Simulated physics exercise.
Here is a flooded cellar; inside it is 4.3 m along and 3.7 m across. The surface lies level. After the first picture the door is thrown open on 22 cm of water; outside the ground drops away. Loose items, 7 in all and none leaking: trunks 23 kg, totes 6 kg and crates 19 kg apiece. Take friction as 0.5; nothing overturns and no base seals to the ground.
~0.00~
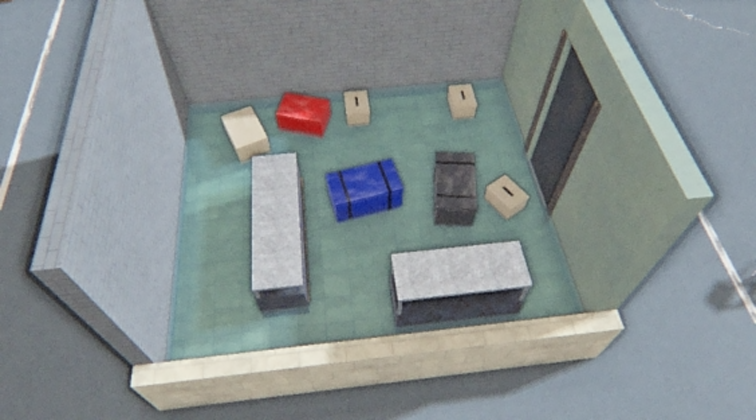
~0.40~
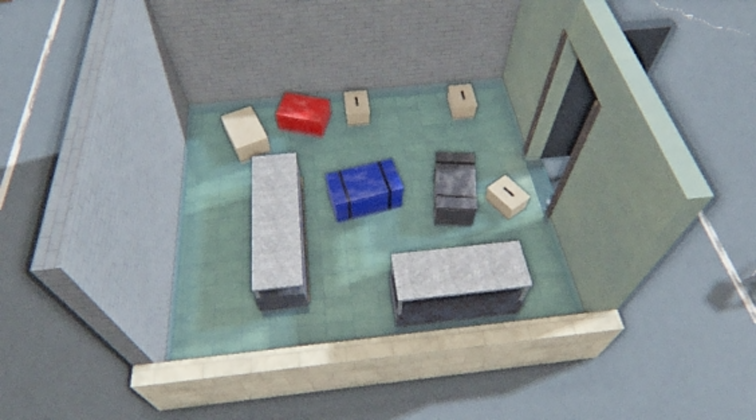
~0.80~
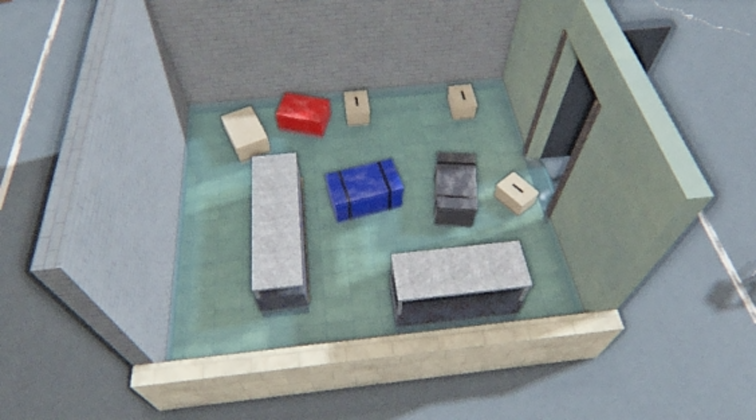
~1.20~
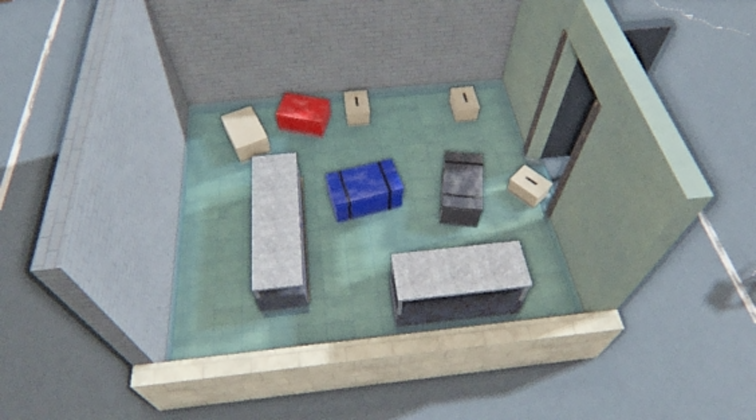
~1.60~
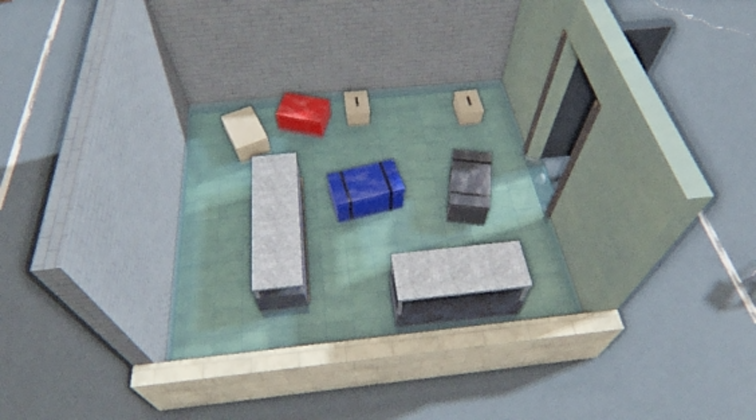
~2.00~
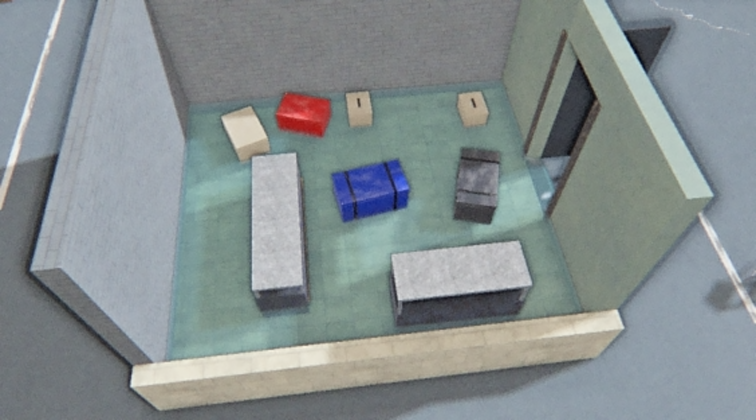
The clip shows a flooded room where a door on the right opens, and a small tan box beside it drifts through the doorway out of view, while the dark trunk, another tan box and the blue trunk shift slightly rightward.
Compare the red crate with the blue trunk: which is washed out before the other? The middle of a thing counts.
First out is the blue one.
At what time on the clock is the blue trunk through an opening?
At about 12.5 s.
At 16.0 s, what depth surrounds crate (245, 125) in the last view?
About 12 cm.
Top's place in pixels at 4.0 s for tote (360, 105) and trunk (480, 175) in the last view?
Near (386, 104) and (545, 168).
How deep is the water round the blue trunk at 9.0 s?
About 16 cm.
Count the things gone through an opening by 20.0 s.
By then 5.
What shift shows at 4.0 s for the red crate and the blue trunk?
About 30 and 40 cm.
After 4.0 s the red crate is near (327, 107), 0.3 m from its start, afloat; the blue trunk is near (396, 181), 0.4 m from its start, afloat; 1 of 7 are out; 6 afloat.
After 9.0 s the red crate is near (367, 108), 0.8 m from its start, afloat; the blue trunk is near (456, 184), 1.1 m from its start, afloat; 3 of 7 are out; 4 afloat.
After 16.0 s the red crate is near (441, 112), 1.8 m from its start, afloat; the blue trunk has gone out (at 12.6 s); 5 of 7 are out; 2 afloat.
After 20.0 s the red crate is near (479, 127), 2.3 m from its start, afloat; the blue trunk has gone out (at 12.6 s); 5 of 7 are out; 2 afloat.
